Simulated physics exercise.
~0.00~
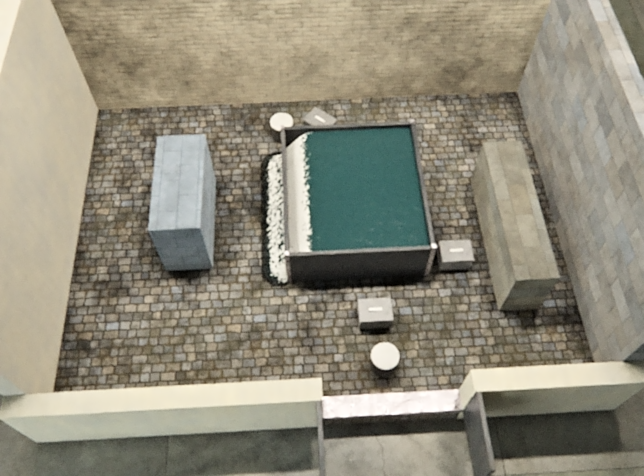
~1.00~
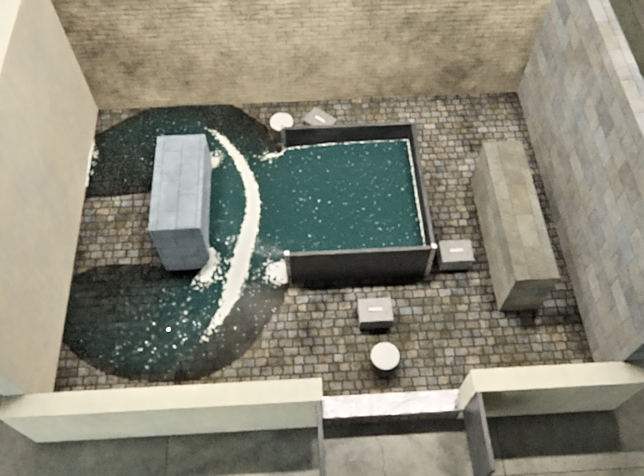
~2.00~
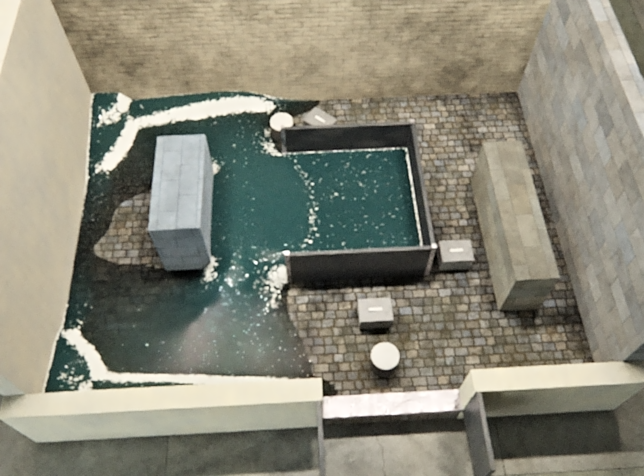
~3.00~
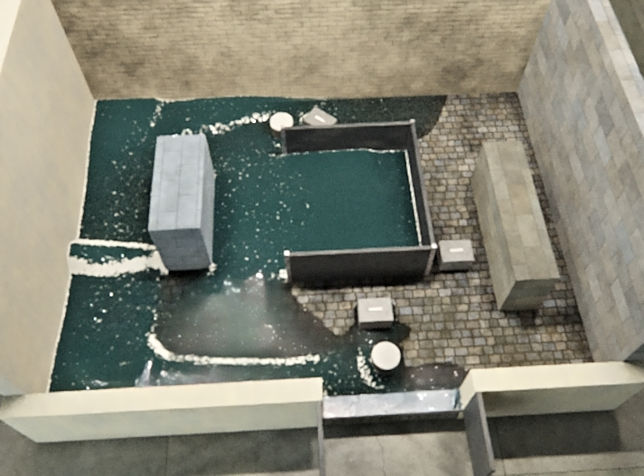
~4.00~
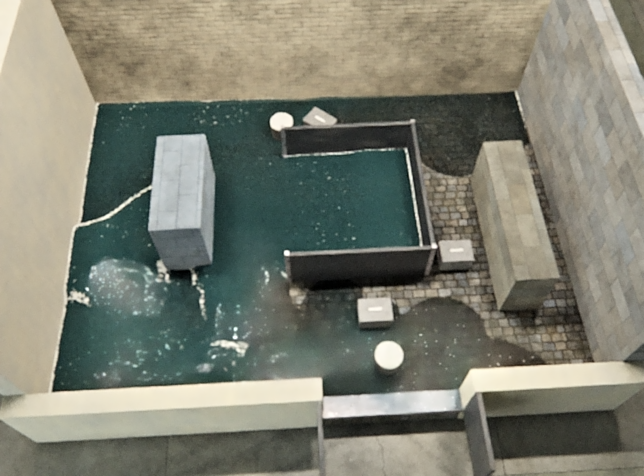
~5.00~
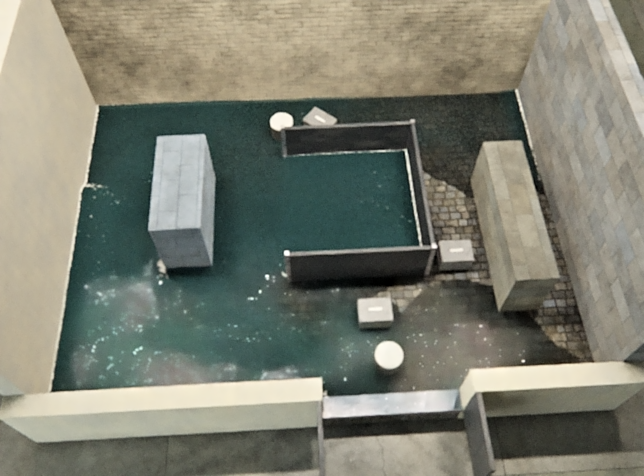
Dark green water burst from the left side of a walled tank, surged around the bluish block and spread toward the near opening, then crept rightward until it covered most of the stone floor, while the small boxes and round pails stayed put.
